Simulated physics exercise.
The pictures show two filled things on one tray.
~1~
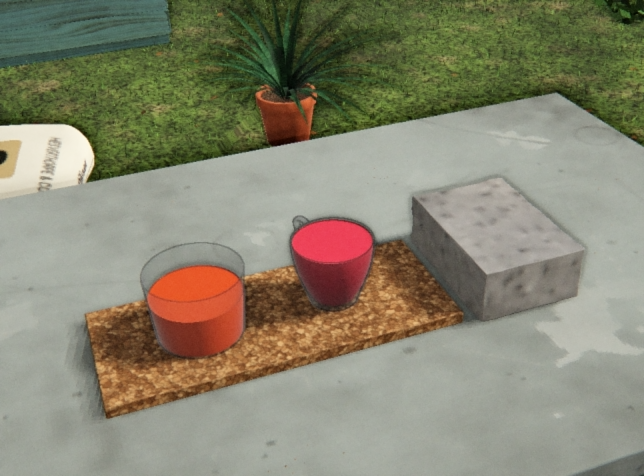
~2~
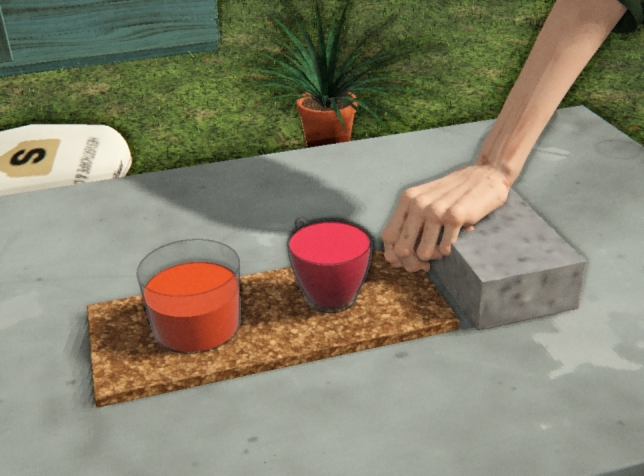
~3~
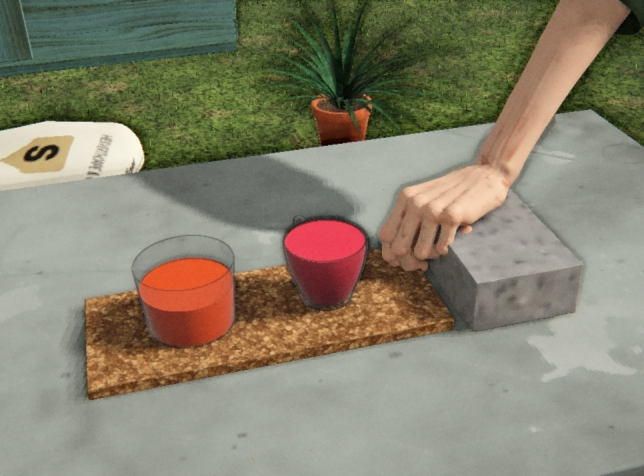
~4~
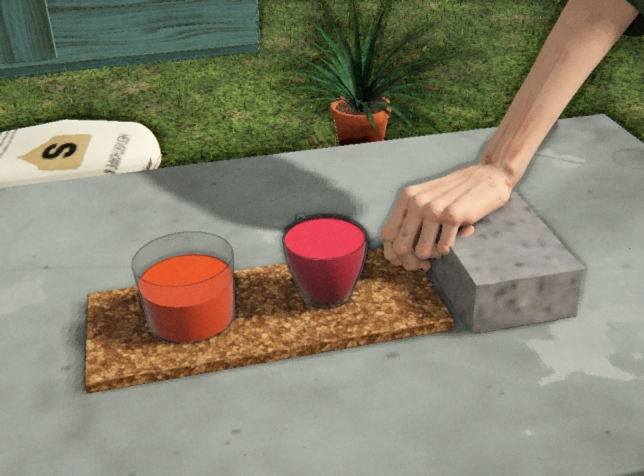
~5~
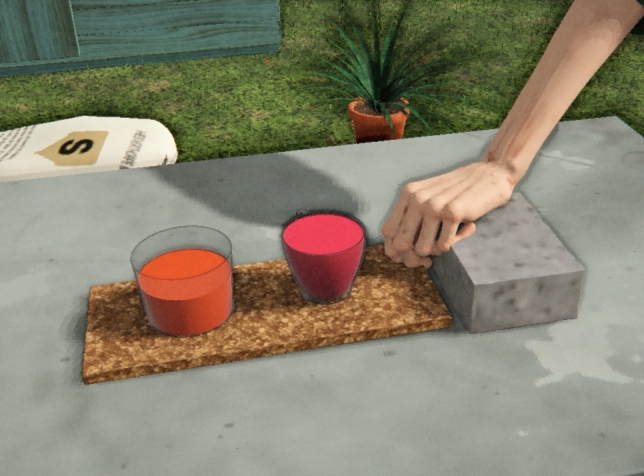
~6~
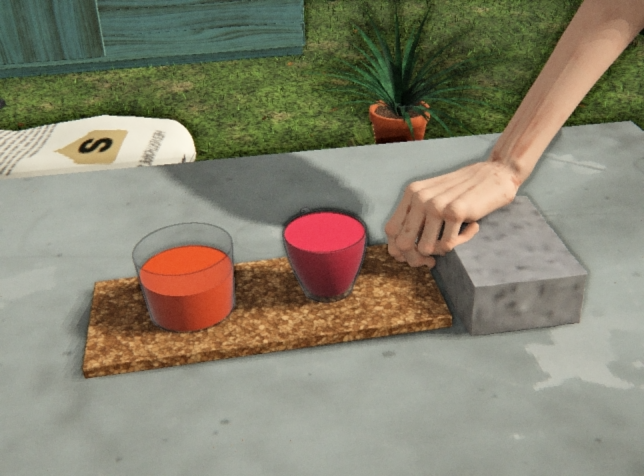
On a grey stone-like tabletop outdoors, seen from above at an angle, grass, a potted spiky plant and a pale board-like object with dark markings lie beyond. A brown speckled tray holds a clear tub of orange liquid at left and a cup of crimson liquid, beside a grey block. A hand comes in from the right and grips the tray's right end, raising it very slightly, while the view shifts gradually.
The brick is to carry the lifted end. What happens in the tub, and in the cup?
The tub keeps it all in and the cup spills.
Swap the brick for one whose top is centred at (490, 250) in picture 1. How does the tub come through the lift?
In that case: Copes.
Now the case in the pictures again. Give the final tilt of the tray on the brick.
Some 11 degrees.
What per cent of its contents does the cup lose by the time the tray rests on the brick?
Near 8 in a hundred.
Shortly, the tray slopes by about 6°; tub, none is lost; cup, none is lost.
Then, the tray slopes by about 13°; tub, none is lost; cup, it has lost some.
At the finish, the tray slopes by about 11°, resting on the brick; tub, none is lost; cup, it has lost some.
